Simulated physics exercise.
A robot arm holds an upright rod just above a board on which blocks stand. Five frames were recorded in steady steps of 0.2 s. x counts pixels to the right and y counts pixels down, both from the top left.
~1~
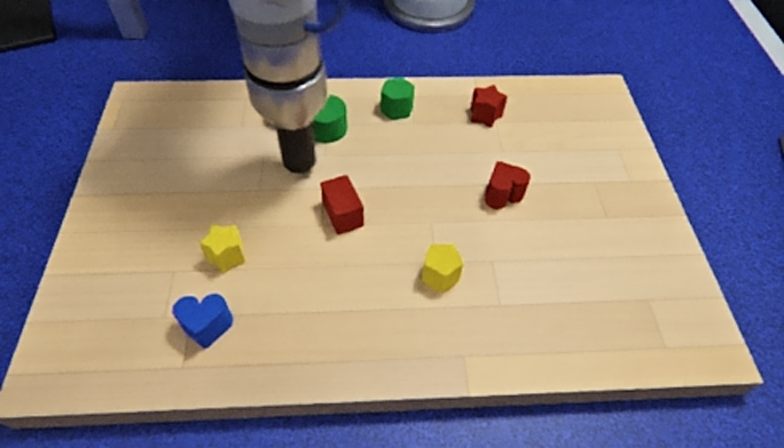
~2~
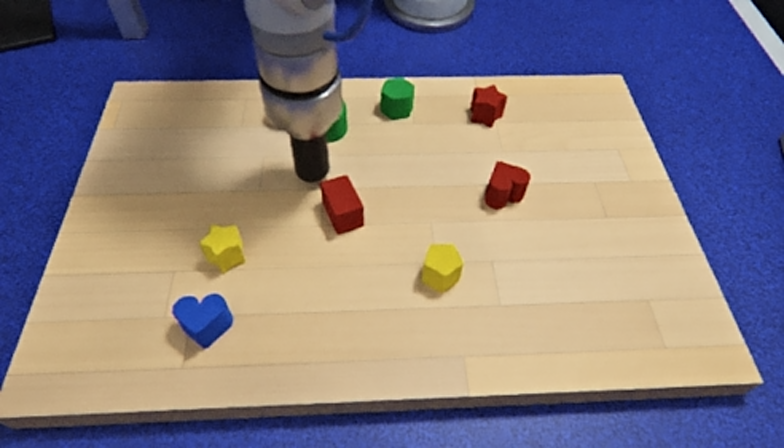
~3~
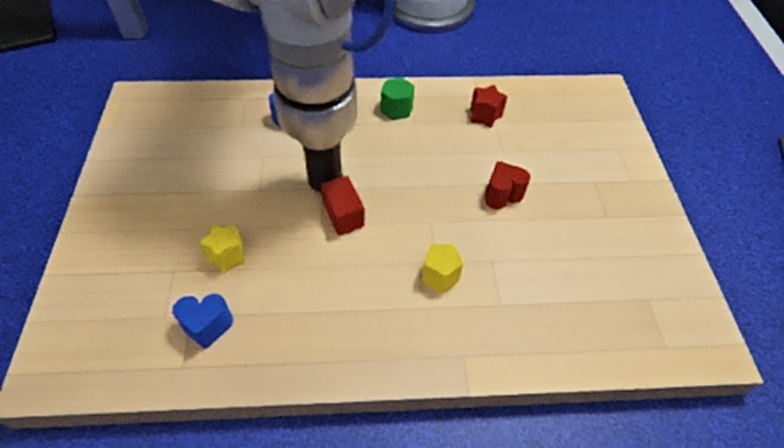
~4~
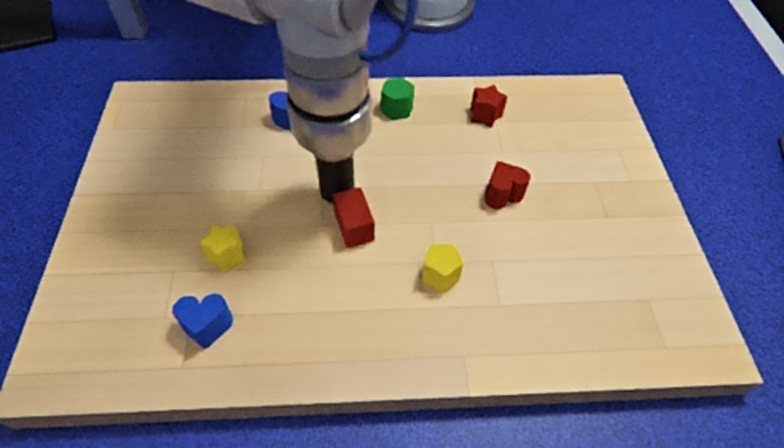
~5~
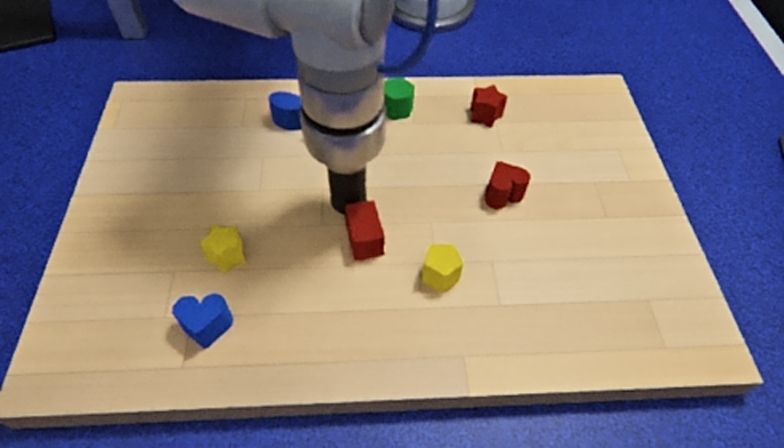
Robot arm lowering its dark rod toward a red block, then nudging it slightly down and right across a wooden board.
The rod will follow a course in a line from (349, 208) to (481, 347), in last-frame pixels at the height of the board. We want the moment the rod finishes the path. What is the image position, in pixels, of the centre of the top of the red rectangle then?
I'd expect the centre of its top face to be at (420, 328).
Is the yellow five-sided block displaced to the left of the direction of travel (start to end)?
Answer: Yes.
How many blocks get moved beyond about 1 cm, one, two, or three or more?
By the end of the path, two blocks have moved more than about a centimetre.
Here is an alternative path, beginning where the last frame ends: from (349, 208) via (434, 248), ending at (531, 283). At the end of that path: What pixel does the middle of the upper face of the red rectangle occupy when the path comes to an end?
It will likely be found at (384, 248).
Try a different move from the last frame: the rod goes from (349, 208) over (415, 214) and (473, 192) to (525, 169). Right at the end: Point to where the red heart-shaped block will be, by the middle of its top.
It should be at about (547, 174).
The first path, step by step. One third of the way, rod (391, 243); red rectangle (401, 271), turned 20° clockwise.
Two thirds of the way, rod (435, 290); red rectangle (420, 320), turned 50° clockwise; yellow five-sided block (475, 272), turned 40° anticlockwise.
At the end, rod (483, 342); red rectangle (420, 328), turned 65° clockwise; yellow five-sided block (481, 274), turned 50° anticlockwise.
